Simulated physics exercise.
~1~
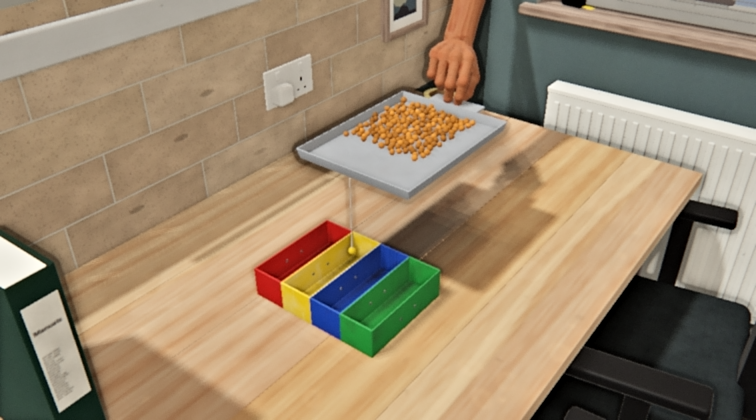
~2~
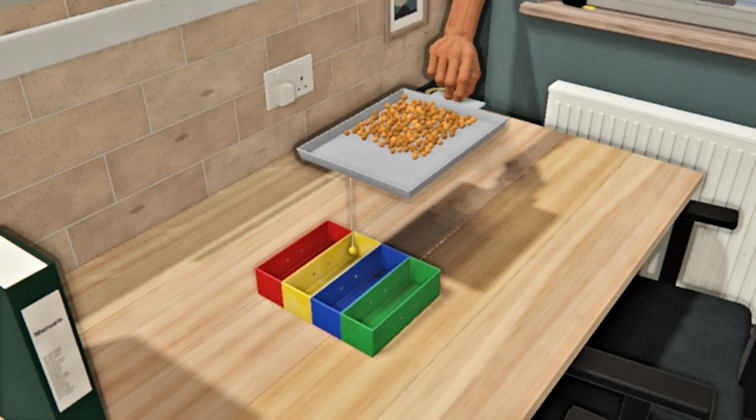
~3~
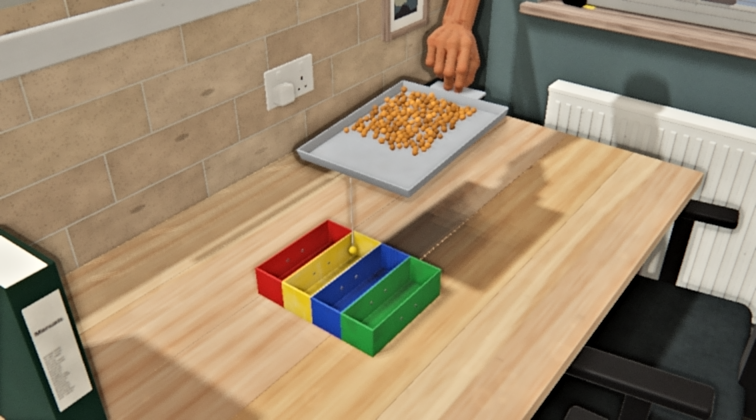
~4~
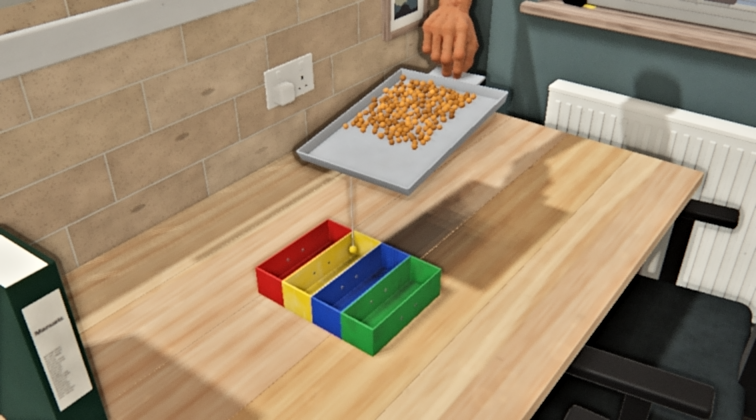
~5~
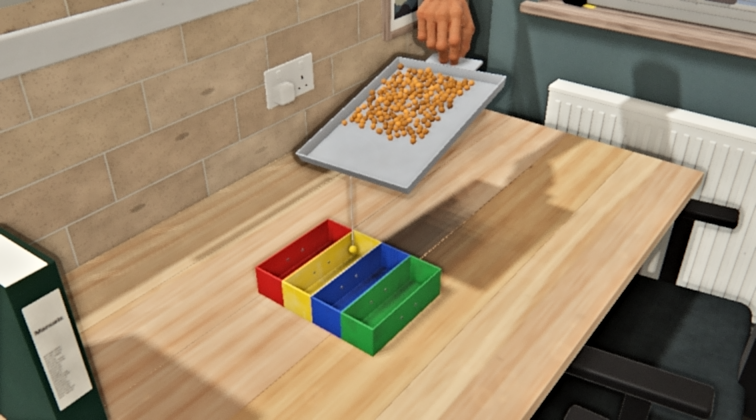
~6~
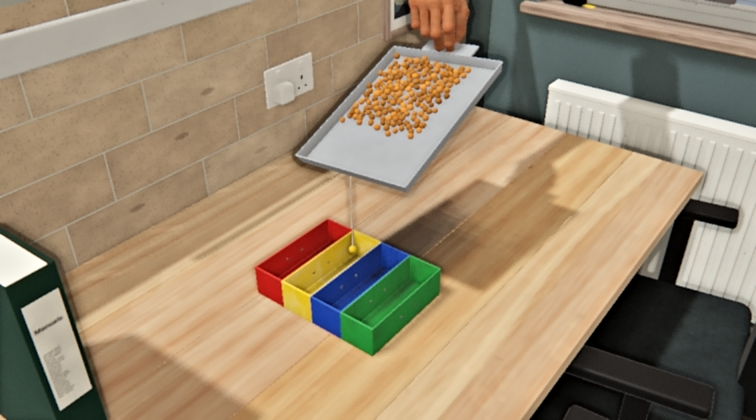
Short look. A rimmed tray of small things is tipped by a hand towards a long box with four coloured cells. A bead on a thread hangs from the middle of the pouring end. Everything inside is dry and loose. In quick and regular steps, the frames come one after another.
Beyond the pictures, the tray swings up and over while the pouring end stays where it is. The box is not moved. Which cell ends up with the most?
The red cell.
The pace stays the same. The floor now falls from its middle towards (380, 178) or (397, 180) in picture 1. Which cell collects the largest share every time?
Green, then green.
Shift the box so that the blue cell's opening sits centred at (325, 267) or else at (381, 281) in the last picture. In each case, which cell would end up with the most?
Placing A: The cell in yellow / placing B: The red one.
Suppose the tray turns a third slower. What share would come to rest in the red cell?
I'd put it at some 50 per cent.
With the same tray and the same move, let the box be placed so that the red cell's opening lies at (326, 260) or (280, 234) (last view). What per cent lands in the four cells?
About 40 and 100 per cent.
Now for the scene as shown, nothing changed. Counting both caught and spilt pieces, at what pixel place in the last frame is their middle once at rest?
The centre ends up roughly at (298, 282).
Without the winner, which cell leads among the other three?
Runner-up - the cell in yellow.
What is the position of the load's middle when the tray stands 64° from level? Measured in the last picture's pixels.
The load's middle is around (325, 152).
Shortly afterwards, tray tipped steeply; all but a few on the tray; a little falling or outside the box.
Next, tray tipped past a quarter turn; near half on the tray; near a quarter in the red cell; a little in the yellow cell; only a few in the blue cell; only a few in the green cell; near a quarter falling or outside the box.
Some moments later, tray tipped past a quarter turn; near half in the red cell; near a quarter in the yellow cell; a little in the blue cell; only a few in the green cell; near a quarter falling or outside the box.
In the end, tray tipped past a quarter turn; near half in the red cell; near a quarter in the yellow cell; a little in the blue cell; only a few in the green cell; near a quarter outside the box.
